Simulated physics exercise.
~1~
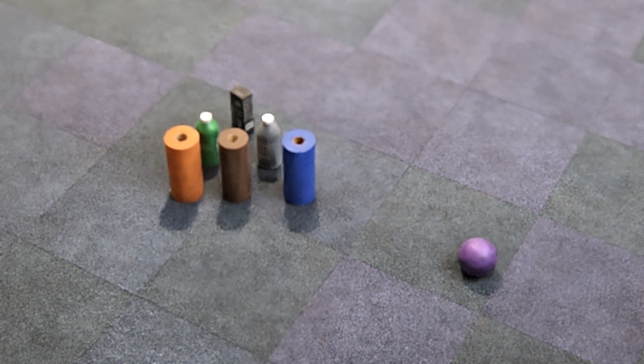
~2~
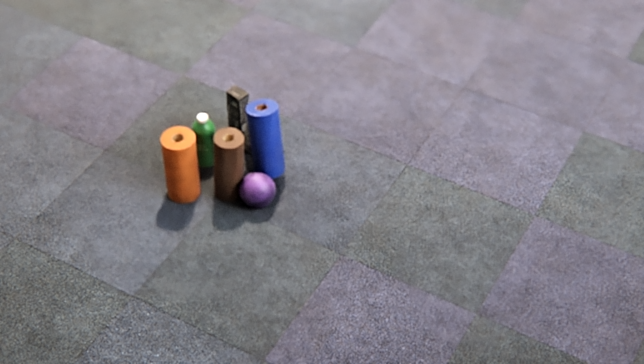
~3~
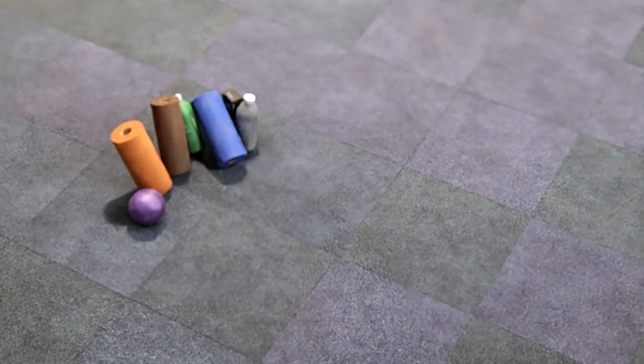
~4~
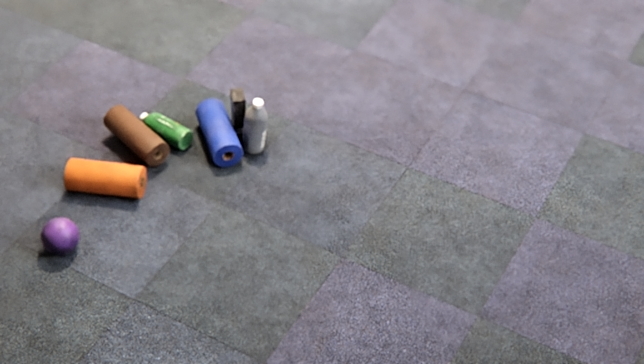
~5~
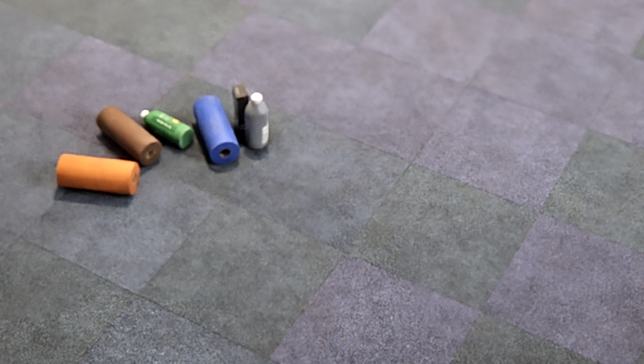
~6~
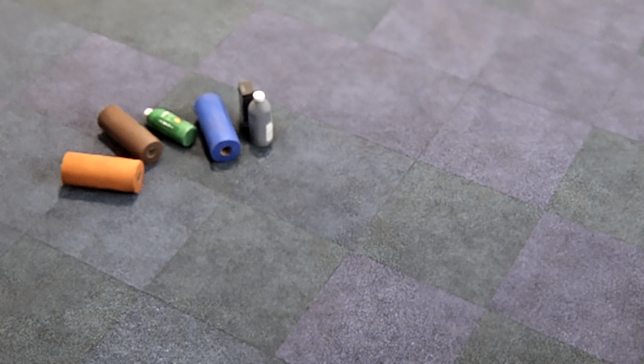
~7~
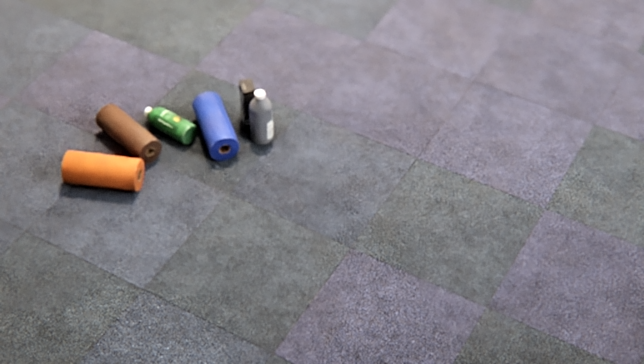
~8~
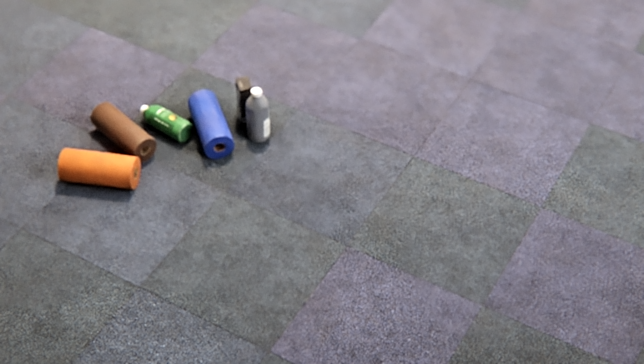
A purple ball rolls left into the group, toppling orange, brown and blue rolls and a green bottle.
